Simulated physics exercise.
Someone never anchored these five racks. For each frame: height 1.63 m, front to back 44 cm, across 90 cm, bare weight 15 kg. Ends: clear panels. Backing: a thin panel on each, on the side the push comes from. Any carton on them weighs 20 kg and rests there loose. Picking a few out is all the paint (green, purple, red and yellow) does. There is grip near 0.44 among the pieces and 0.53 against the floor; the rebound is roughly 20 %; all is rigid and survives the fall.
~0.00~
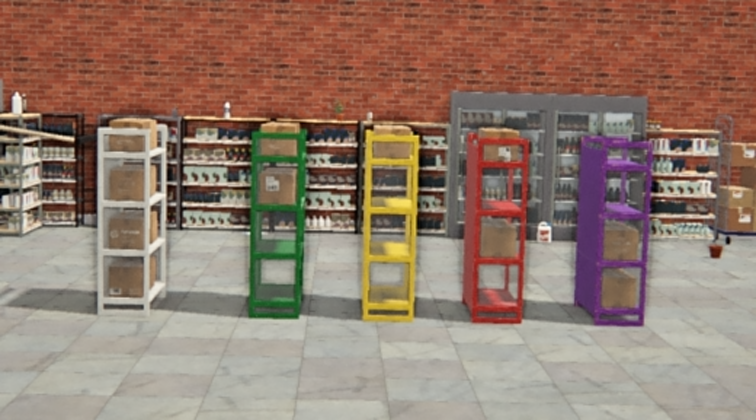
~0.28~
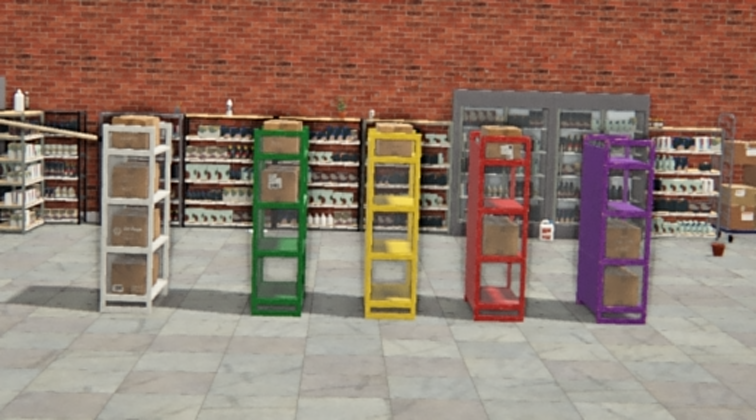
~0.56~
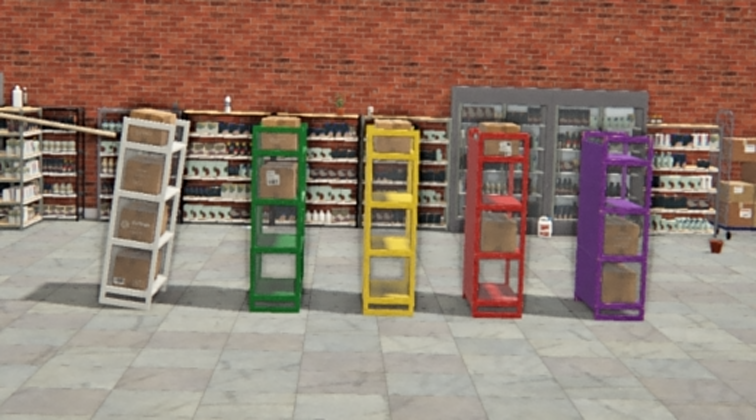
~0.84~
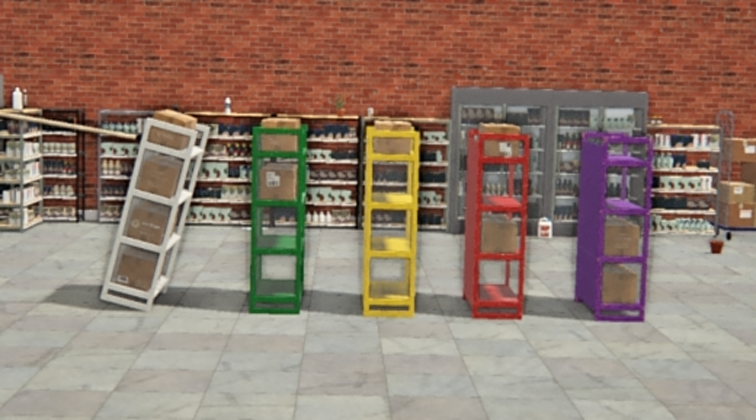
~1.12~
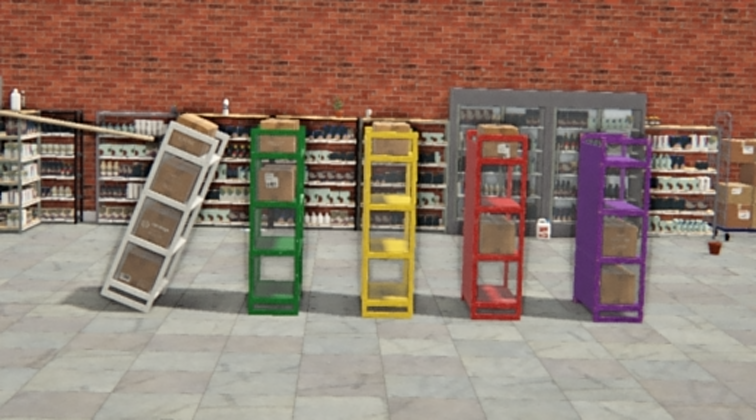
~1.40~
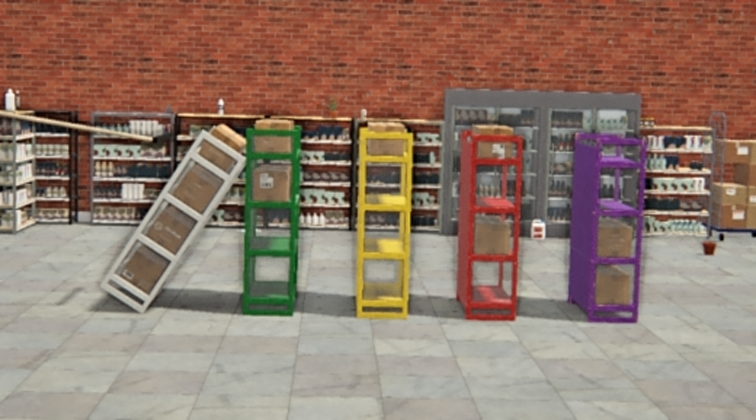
The clip opens on five upright shelf units, white, green, yellow, red and purple, holding boxes in front of stocked shelves and a brick wall. A pole from the left pushes the white unit, which tilts steadily rightward until its top is against the green unit, while the others stay standing.
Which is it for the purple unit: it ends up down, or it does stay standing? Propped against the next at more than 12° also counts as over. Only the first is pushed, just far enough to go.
The purple unit ends up down.
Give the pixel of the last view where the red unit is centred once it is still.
Look near (604, 258) in the final frame.
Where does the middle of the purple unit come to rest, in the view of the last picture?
It finishes near pixel (727, 292) of the last picture.
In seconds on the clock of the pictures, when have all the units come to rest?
At about 4.5 s.
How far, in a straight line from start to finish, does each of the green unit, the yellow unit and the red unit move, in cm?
Net displacement, roughly: Green ~ 90 cm, yellow ~ 100 cm, red ~ 110 cm.
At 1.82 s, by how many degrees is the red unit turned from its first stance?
It's at some 0 degrees.
After 1.82 s, 6 cartons spilt or dropped; none of the 4 other units over, 1 disturbed; purple unit unmoved; green unit leaning 12°.
After 2.62 s, 10 cartons spilt or dropped; 2 of the 4 other units over; purple unit unmoved; green unit leaning 41°.
After 3.34 s, 18 cartons spilt or dropped; 4 of the 4 other units over; purple unit leaning 66°; red unit leaning 66°.
At rest (4.5 s), 18 cartons spilt or dropped; 4 of the 4 other units over; purple unit lying flat; red unit leaning 68°; yellow unit leaning 65°. Not one is left standing. As the last picture would show them, middles, purple unit near (727, 292), red unit near (604, 258).
